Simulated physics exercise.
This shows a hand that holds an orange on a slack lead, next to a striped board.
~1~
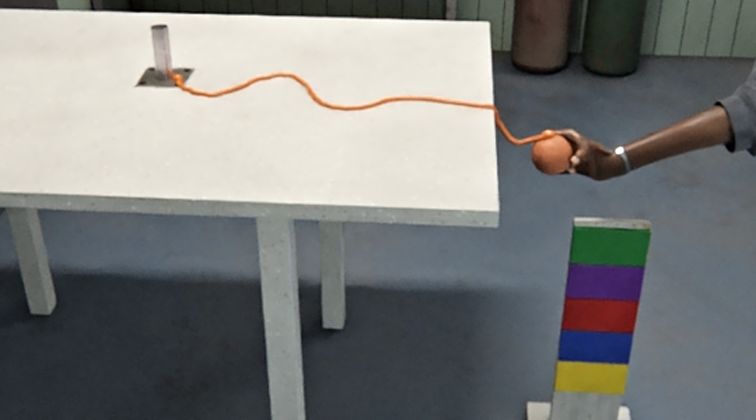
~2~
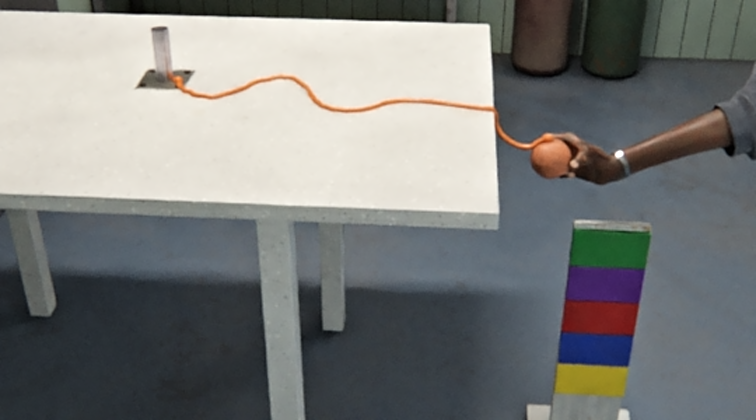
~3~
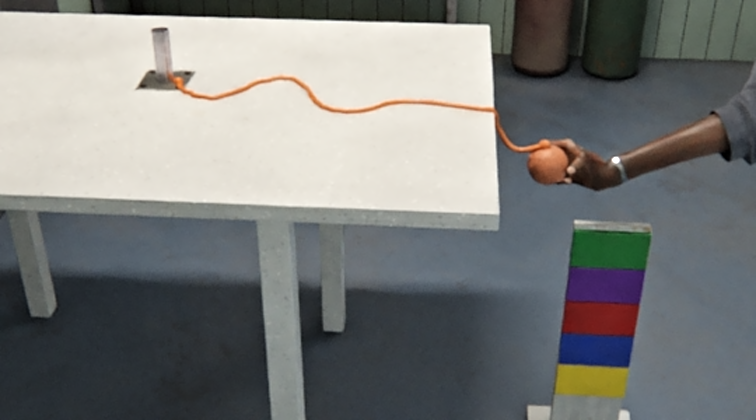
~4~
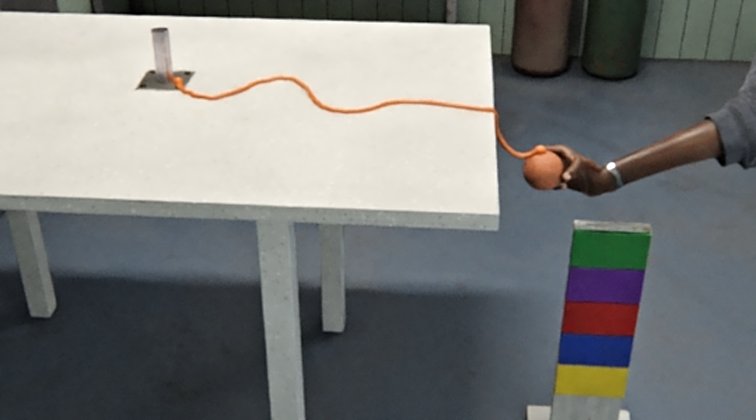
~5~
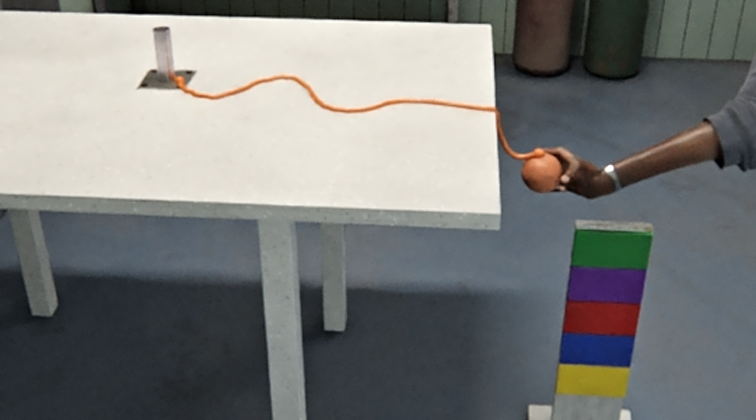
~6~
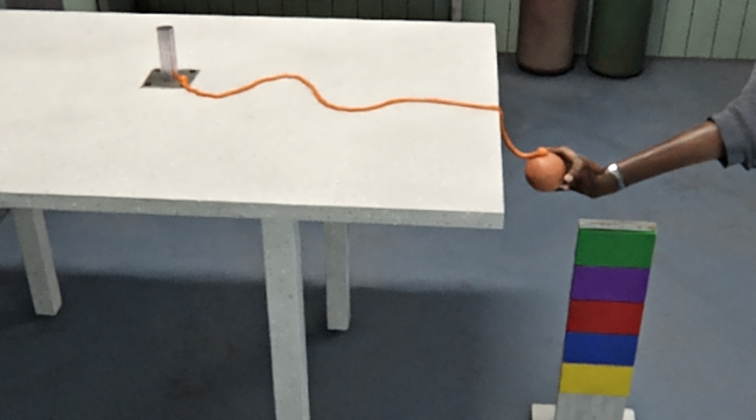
The clip opens on a hand at the right holding an orange ball-like object on a slack orange cord that runs across a white table from a small post, beside an upright board of coloured bands. The hand lowers the object slightly and shifts it a little left, then barely moves.
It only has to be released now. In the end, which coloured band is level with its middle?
The purple band.
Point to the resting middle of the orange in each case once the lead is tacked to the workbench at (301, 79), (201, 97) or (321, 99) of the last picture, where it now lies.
Going through the three tries, you get (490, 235), (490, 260) and (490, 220).
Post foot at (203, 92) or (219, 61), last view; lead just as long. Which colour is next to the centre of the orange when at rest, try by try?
Case by case: Red, then red.
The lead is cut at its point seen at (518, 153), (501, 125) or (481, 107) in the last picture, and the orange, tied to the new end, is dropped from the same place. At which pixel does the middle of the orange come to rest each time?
I'd expect it near (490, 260) on the first try, near (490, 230) on the second and near (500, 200) on the third.
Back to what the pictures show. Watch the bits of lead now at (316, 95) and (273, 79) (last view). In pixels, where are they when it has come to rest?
In that view they reach (388, 95) and (313, 89).
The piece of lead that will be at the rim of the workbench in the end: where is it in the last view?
Roughly (403, 100).
Early on, orange near (478, 275); level with purple.
Midway, orange near (500, 276); level with purple.
Finally, orange near (490, 275); level with purple. At purple.
